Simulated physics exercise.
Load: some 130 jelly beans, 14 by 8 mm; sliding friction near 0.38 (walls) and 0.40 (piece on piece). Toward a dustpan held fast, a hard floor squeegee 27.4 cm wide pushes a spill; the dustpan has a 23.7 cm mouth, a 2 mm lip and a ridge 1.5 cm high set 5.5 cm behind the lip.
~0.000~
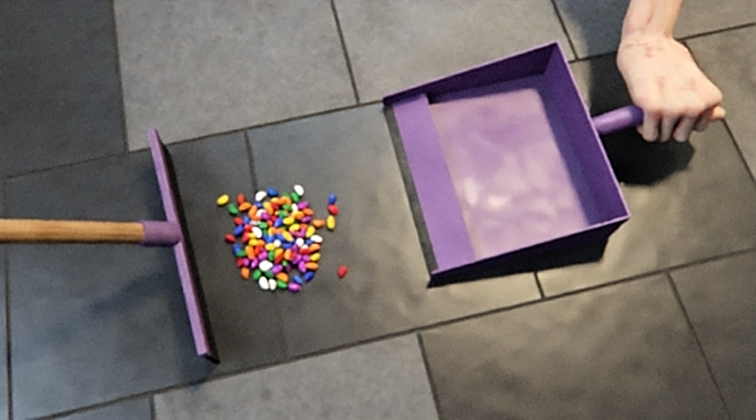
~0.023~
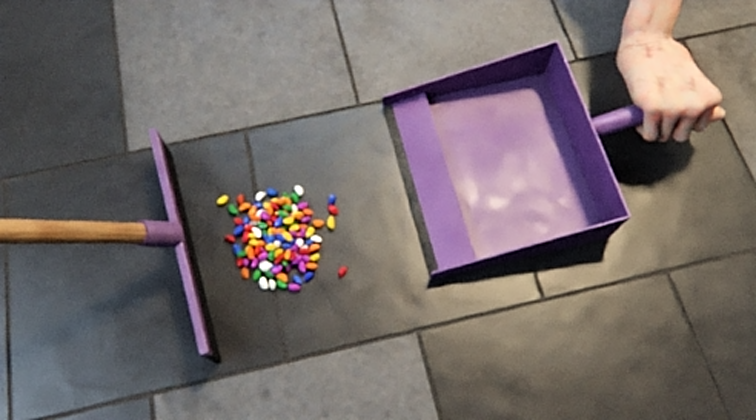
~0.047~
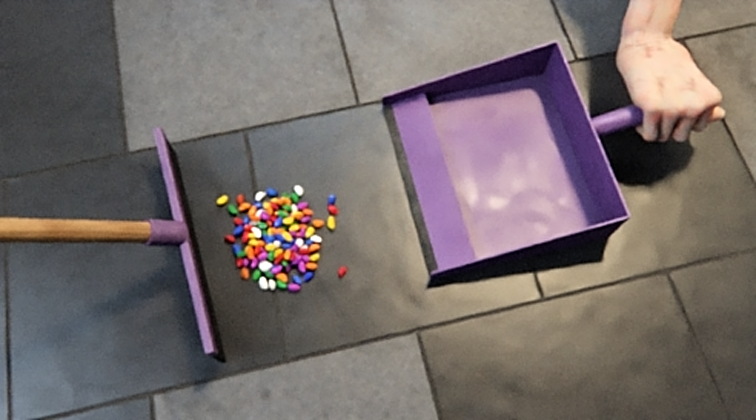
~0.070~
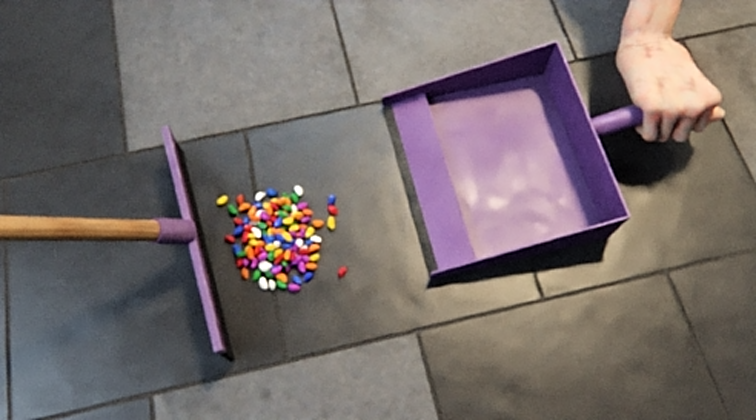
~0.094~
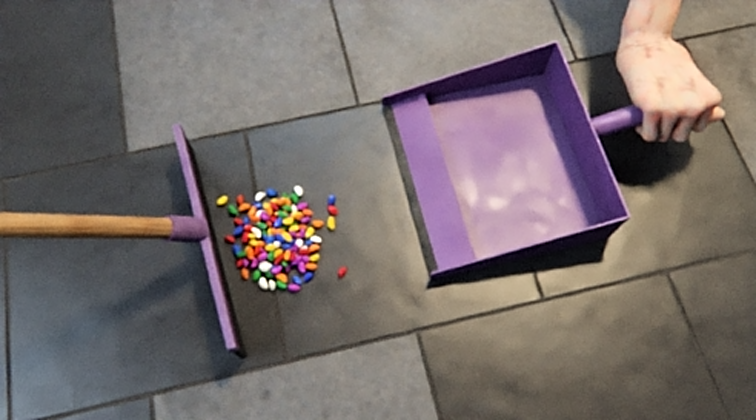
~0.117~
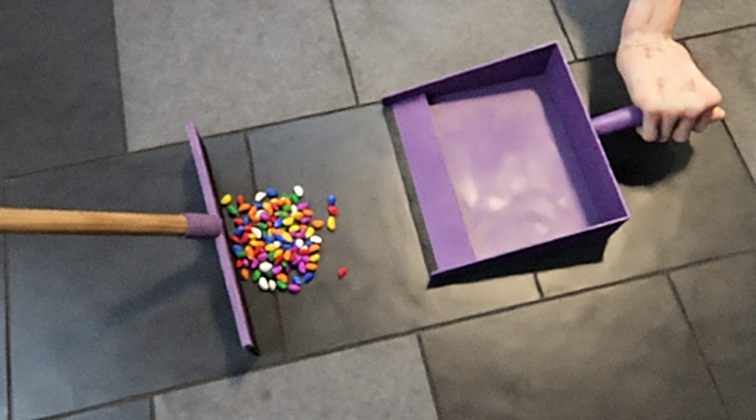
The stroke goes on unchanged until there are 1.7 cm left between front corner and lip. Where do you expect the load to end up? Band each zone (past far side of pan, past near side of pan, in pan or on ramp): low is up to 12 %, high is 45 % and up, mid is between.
Far side low, near side low, pan mid.
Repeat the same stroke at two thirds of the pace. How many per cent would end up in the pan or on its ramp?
In that case roughly 35 percent.
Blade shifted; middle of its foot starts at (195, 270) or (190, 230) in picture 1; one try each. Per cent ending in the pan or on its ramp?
I'd put it near 35 per cent for the first and near 45 per cent for the second.
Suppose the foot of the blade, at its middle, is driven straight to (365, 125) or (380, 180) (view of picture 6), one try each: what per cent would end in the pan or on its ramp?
Close to 40 and 40 in a hundred, in that order.
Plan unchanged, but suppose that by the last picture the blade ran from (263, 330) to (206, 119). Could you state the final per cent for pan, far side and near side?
Per cent by place - pan 55, far side 0, near side 5.
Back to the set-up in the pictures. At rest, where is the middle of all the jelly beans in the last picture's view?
Resting centre estimate: Around (410, 207).
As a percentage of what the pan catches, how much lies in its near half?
Estimate: Close to 70 %.
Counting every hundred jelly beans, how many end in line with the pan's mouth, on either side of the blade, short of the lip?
I'd estimate close to 55 per cent.
After 0.27 s, middle of the blade 12 cm from the lip; 0 % over the lip, far side 0 %, near side 0 %.
After 0.37 s, middle of the blade 5 cm from the lip; 0 % over the lip, far side 0 %, near side 5 %.
After 0.60 s, middle of the blade 3 cm from the lip; 40 % over the lip, far side 0 %, near side 5 %.
By 1.2 s all is still; far side 0 %, near side 5 %, pan 40 %, in front of the lip or behind the blade 55 %.
